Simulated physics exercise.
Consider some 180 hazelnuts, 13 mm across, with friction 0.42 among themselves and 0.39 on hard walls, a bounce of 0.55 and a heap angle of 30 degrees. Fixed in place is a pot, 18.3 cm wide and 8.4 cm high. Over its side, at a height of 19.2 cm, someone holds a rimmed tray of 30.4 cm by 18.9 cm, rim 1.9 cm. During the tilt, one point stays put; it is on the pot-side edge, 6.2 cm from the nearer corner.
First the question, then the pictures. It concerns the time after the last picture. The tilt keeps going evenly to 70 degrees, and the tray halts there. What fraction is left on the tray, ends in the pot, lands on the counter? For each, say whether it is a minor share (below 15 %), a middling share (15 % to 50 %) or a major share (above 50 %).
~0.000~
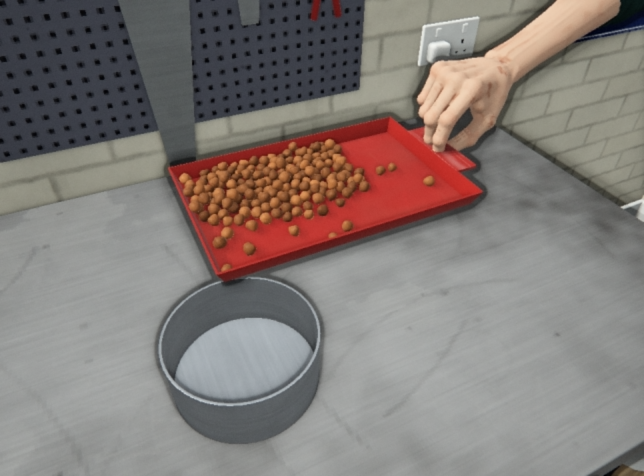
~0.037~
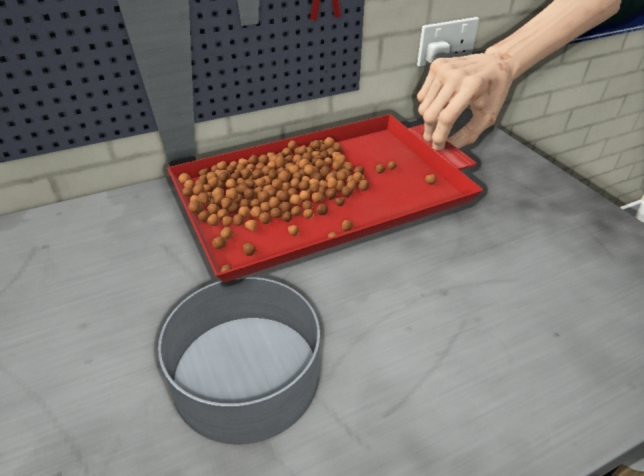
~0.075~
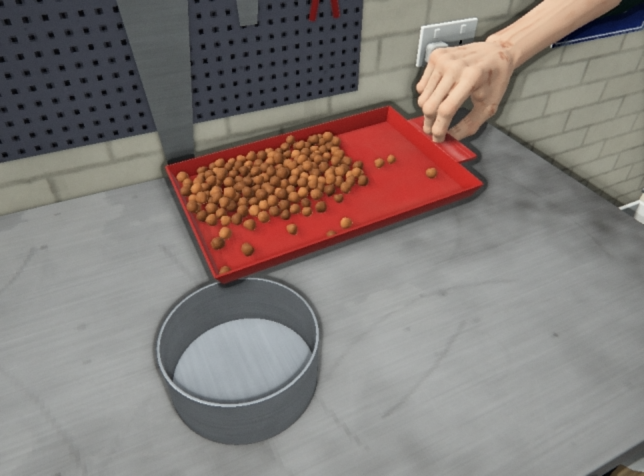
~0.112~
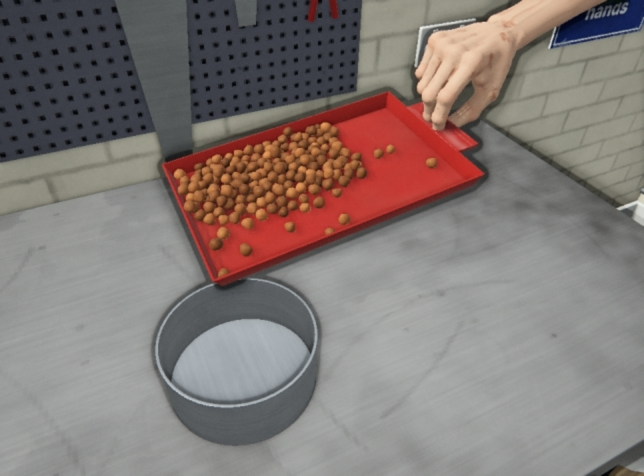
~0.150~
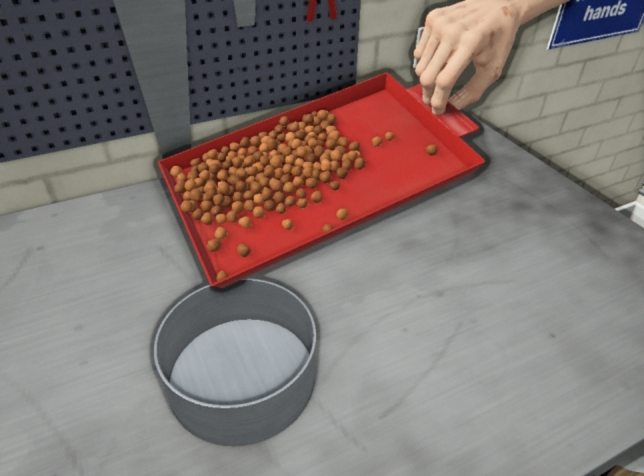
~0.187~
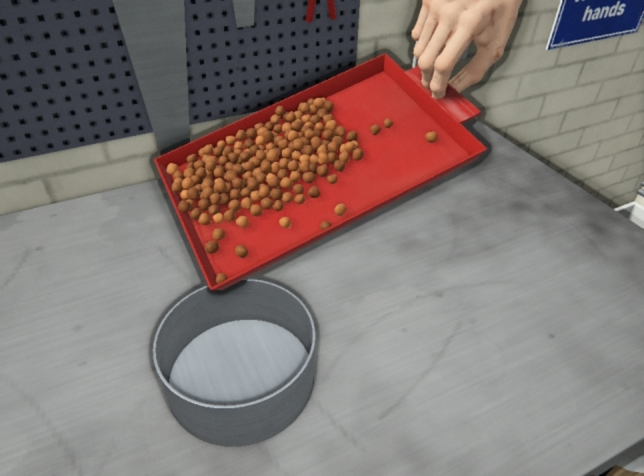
At the end, tray: Very little. Pot: Over half the load. Counter: A modest amount.
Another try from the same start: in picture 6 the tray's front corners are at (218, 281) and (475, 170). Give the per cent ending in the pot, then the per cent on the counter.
You'd end with pot at 85 and counter at 10.
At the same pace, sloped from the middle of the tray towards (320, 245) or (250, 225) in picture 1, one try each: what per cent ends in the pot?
Around 75 % for the first direction, around 40 % for the second.
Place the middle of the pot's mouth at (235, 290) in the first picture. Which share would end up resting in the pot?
It would come to around 5 percent.
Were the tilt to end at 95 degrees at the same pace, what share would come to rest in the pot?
Roughly 75 %.
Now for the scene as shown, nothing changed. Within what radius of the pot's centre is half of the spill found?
Distance: Around 30 cm.
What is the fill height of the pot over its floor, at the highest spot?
2.5 cm.
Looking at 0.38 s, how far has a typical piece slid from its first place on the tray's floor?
Roughly 3 cm.
After 0.38 s, tilt 45 degrees; the tray holds 100 %, the pot 0 %.
After 0.51 s, tilt 63 degrees; the tray holds 95 %, the pot 0 %.
After 0.77 s, tilt 70 degrees; the tray holds 25 %, the pot 35 %.
In the end, at 1.9 s, tray 5 %, pot 70 %, counter 25 %.
